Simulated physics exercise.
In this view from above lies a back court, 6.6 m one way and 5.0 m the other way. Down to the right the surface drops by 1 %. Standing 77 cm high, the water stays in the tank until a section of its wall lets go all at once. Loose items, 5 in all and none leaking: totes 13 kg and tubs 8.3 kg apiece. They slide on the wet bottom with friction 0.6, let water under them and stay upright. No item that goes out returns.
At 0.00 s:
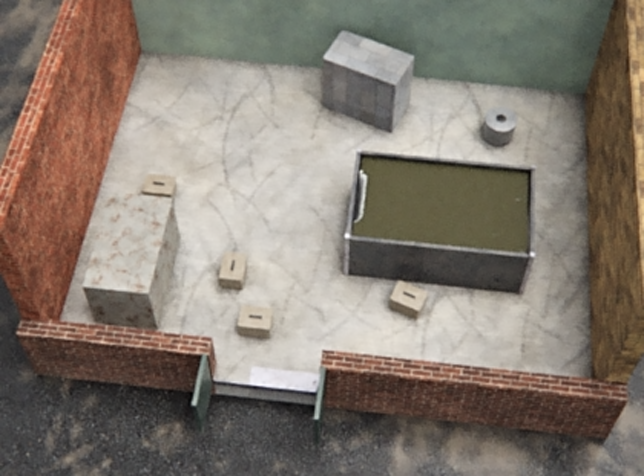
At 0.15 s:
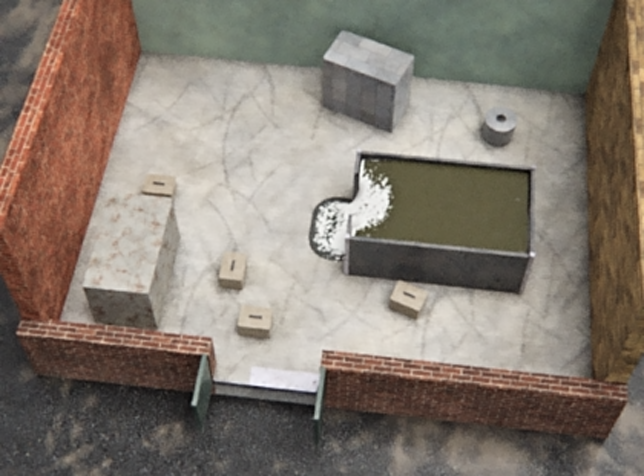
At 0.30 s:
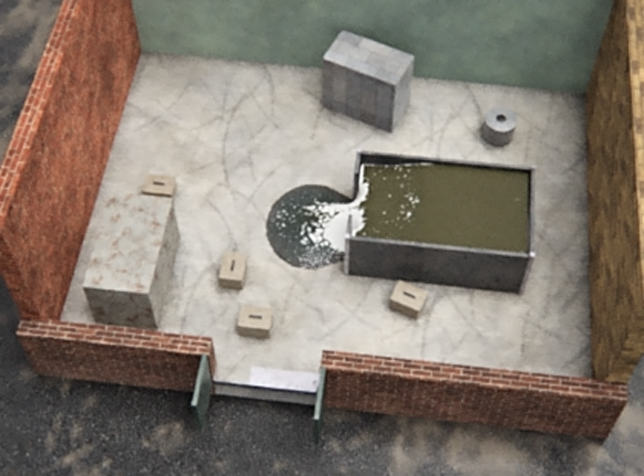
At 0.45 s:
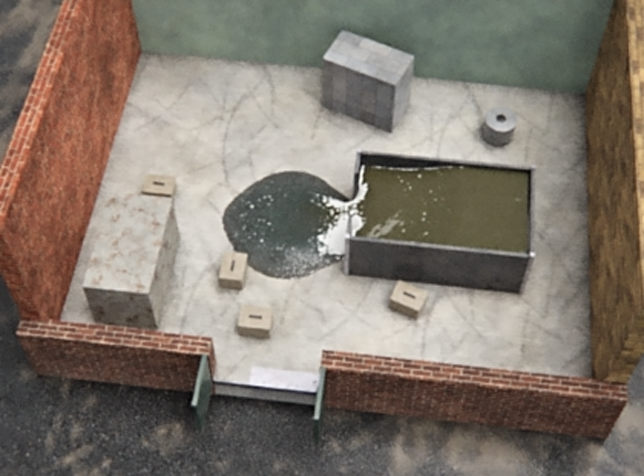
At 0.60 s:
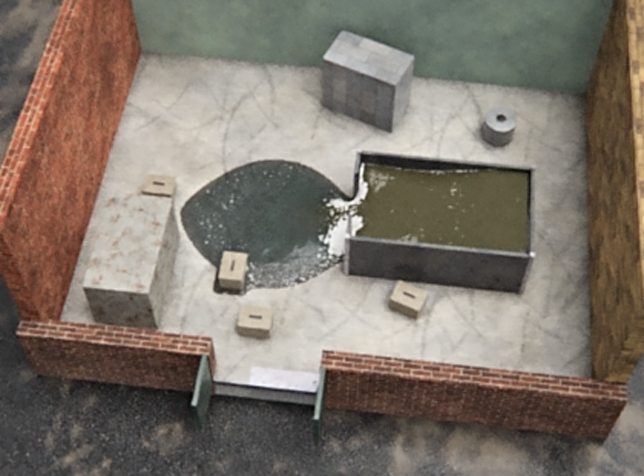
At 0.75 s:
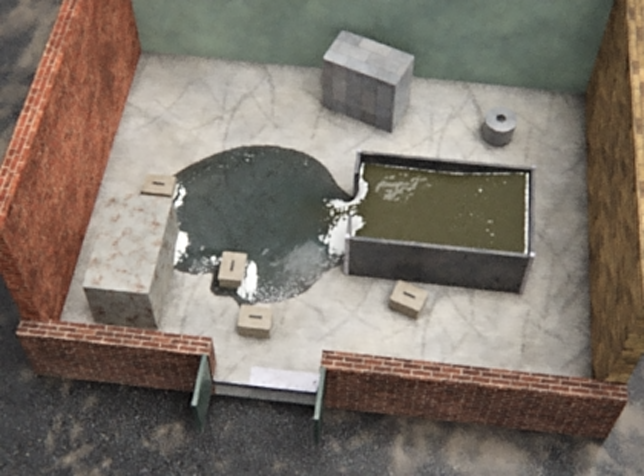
In this clip, murky water pours through a gap in the left side of a raised tank in a walled court, and a dark pool spreads leftward across the pale floor, surrounding a small box and reaching a long block.
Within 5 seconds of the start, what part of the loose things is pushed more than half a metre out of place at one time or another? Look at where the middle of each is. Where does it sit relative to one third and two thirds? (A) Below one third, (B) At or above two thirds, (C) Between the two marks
C.
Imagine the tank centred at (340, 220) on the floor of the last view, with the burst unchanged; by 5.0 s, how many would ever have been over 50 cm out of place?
In that case the number is 2.
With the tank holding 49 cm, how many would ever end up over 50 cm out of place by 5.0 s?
In that case the number is 1.
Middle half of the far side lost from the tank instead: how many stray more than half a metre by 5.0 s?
You'd get 1 in that case.
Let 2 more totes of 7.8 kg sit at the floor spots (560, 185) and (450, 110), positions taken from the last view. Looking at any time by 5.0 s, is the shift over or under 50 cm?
The first comes out within the limit, the second within the limit.
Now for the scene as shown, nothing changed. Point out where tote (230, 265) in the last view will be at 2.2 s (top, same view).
(163, 328) or thereabouts.
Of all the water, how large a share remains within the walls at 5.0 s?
Around 96 per cent of the water is still in there.
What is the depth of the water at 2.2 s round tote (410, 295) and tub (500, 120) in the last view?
0 and 0 cm.
After 1.1 s 0 of 5 are over 50 cm from their spots; 0 afloat.
After 2.2 s 2 of 5 are over 50 cm from their spots; 1 afloat.
After 3.5 s 2 of 5 are over 50 cm from their spots; 0 afloat.
After 5.0 s 2 of 5 are over 50 cm from their spots, and 2 have been at some point; 2 afloat.
